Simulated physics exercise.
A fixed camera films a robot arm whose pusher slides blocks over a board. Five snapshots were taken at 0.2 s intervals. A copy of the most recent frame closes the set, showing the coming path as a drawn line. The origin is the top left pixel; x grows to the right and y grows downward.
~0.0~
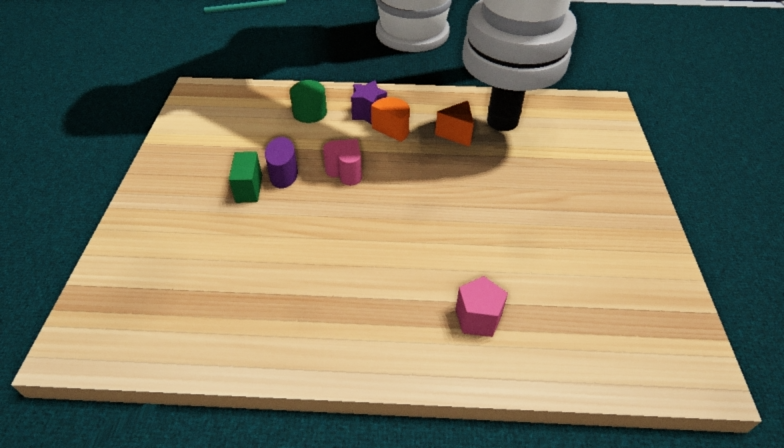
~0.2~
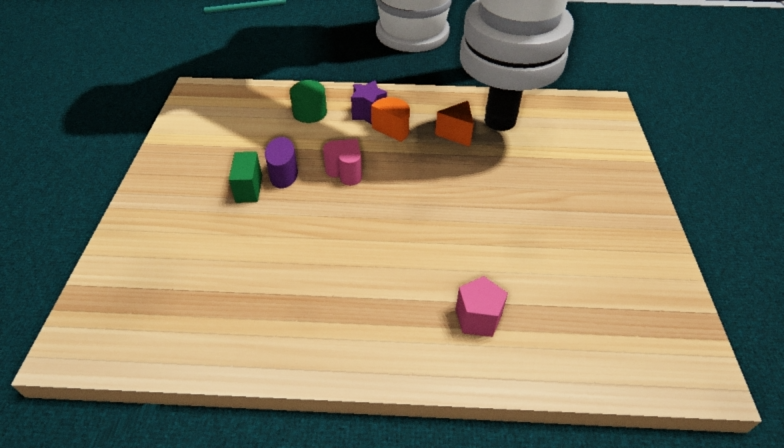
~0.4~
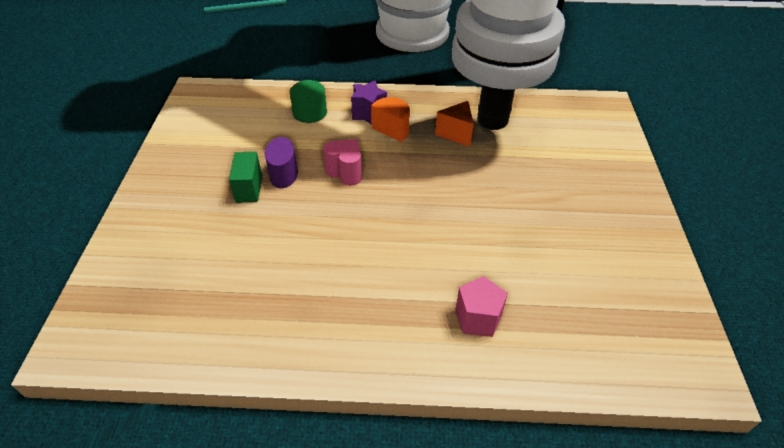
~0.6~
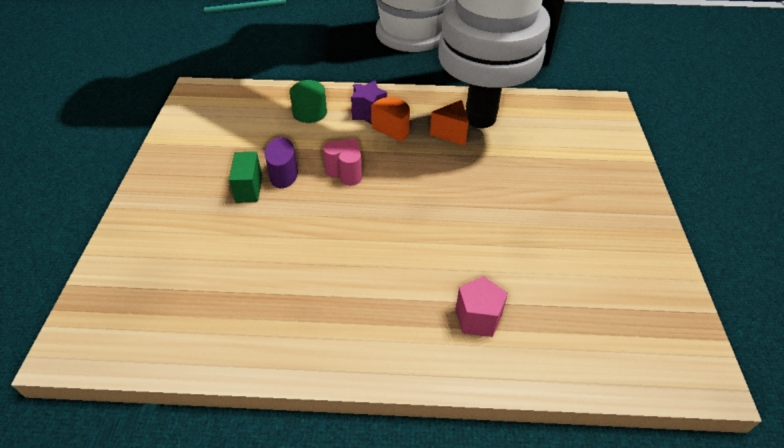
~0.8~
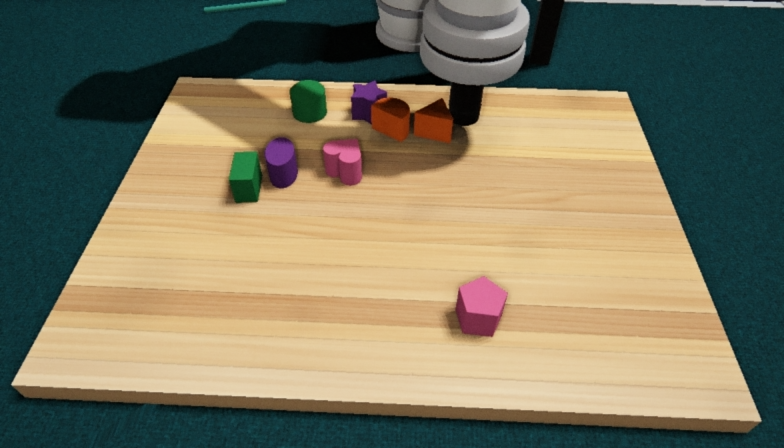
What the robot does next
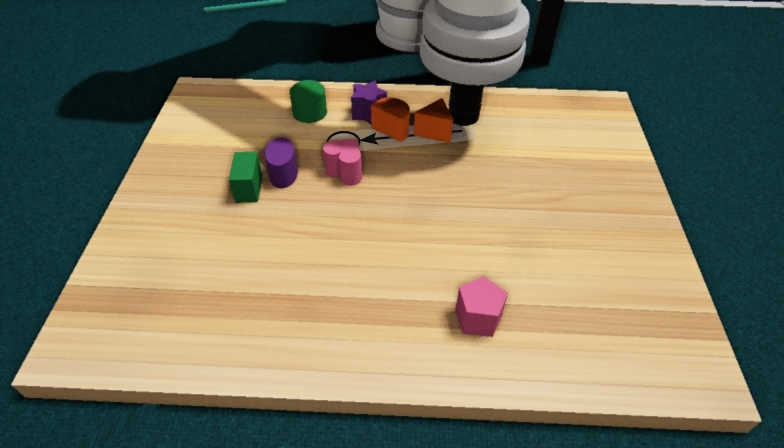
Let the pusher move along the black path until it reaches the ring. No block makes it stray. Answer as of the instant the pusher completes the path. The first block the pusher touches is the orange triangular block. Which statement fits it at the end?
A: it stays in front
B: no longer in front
Letter B.
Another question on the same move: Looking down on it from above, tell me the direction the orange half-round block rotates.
Direction: Clockwise.
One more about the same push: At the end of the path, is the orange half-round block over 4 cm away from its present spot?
Yes, that is how it ends up.
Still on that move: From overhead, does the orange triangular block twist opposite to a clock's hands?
My answer is yes.
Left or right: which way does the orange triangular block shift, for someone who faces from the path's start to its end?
It will end up to the left.
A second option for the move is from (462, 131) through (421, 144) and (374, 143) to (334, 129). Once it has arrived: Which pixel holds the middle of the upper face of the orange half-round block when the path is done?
Near (301, 102).
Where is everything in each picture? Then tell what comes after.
Pusher tip (502, 123); block tops, pink heart-shaped block (344, 149); purple star block (368, 91); orange half-round block (393, 106); orange triangular block (459, 111), in the first picture.
Pusher (500, 122); blocks unchanged, in the second picture.
Pusher (493, 121); blocks unchanged, in the third picture.
Pusher (480, 120); orange triangular block (454, 111), in the fourth picture.
Pusher (463, 117); pink heart-shaped block (344, 149); purple star block (368, 91); orange half-round block (393, 106); orange triangular block (437, 110), in the fifth picture.
Path on the board, in a line from (462, 131) to (343, 142).
On the path given first. One third of the way, pusher (423, 121); orange half-round block (375, 113), turned 55° clockwise; orange triangular block (400, 121), turned 20° anticlockwise.
Two thirds of the way, pusher (383, 124); orange half-round block (347, 116), turned 120° clockwise; orange triangular block (372, 132), turned 45° anticlockwise.
At the end, pusher (342, 128); pink heart-shaped block (339, 153); purple star block in place; orange half-round block (307, 118), turned 135° clockwise; orange triangular block (361, 135), turned 90° anticlockwise.
